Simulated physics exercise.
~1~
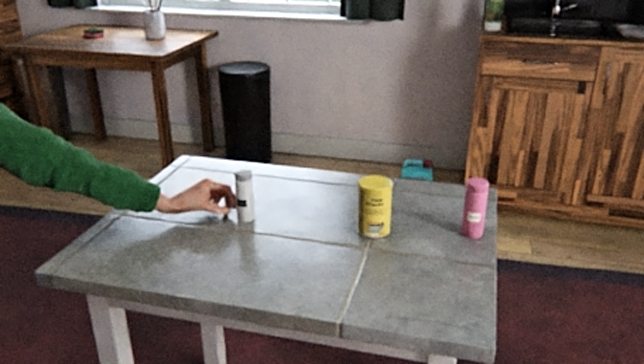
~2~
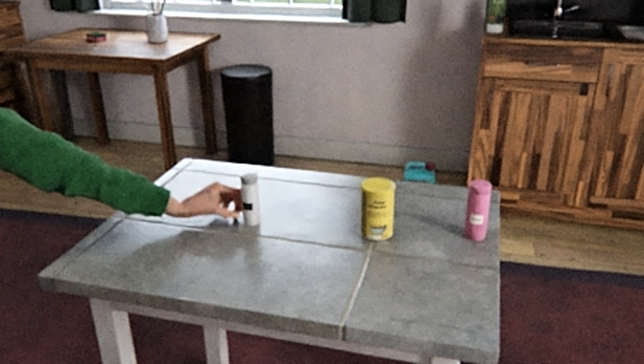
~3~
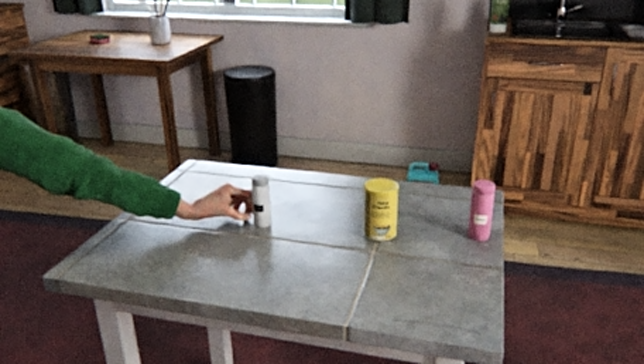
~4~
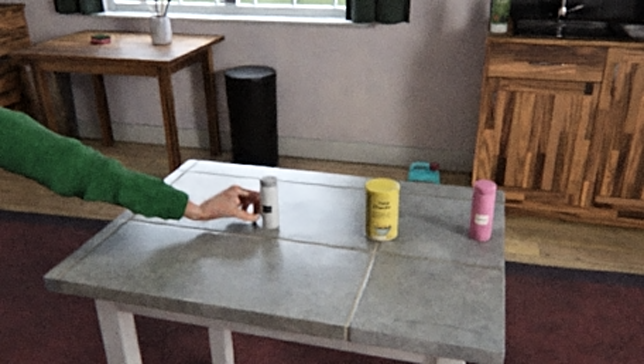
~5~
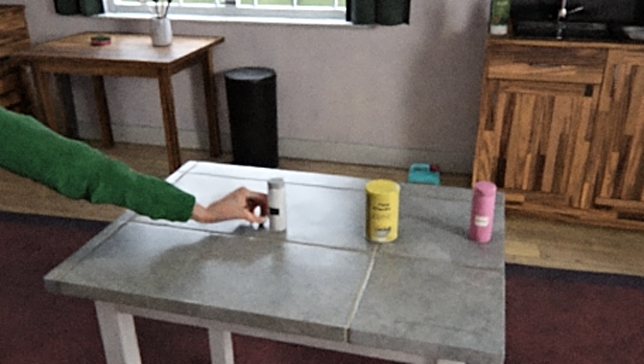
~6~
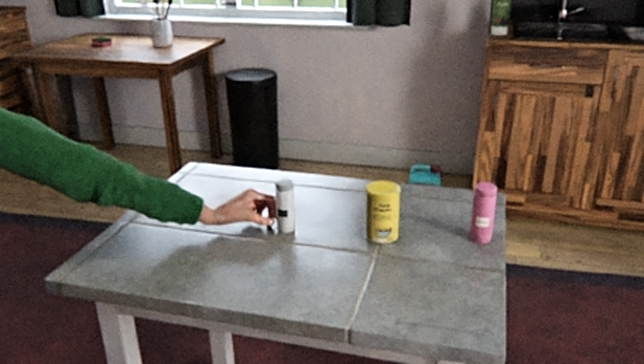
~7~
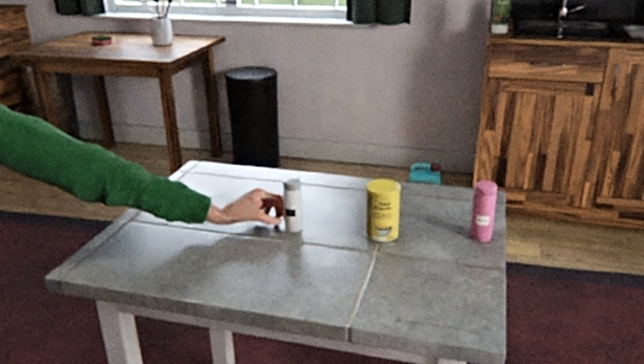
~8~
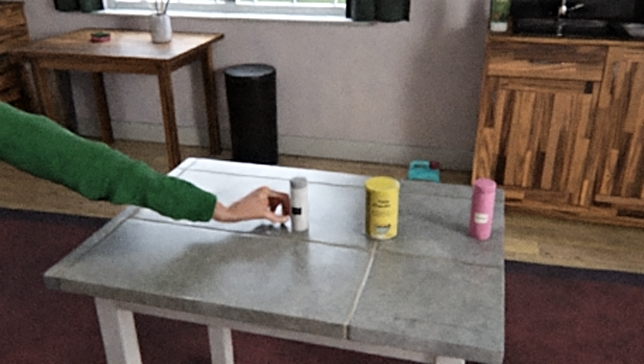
A white shaker on a grey table was pushed slowly to the right by a hand in a green sleeve, sliding toward a yellow tin and a pink shaker that stayed put, and it ended still upright, short of the tin.
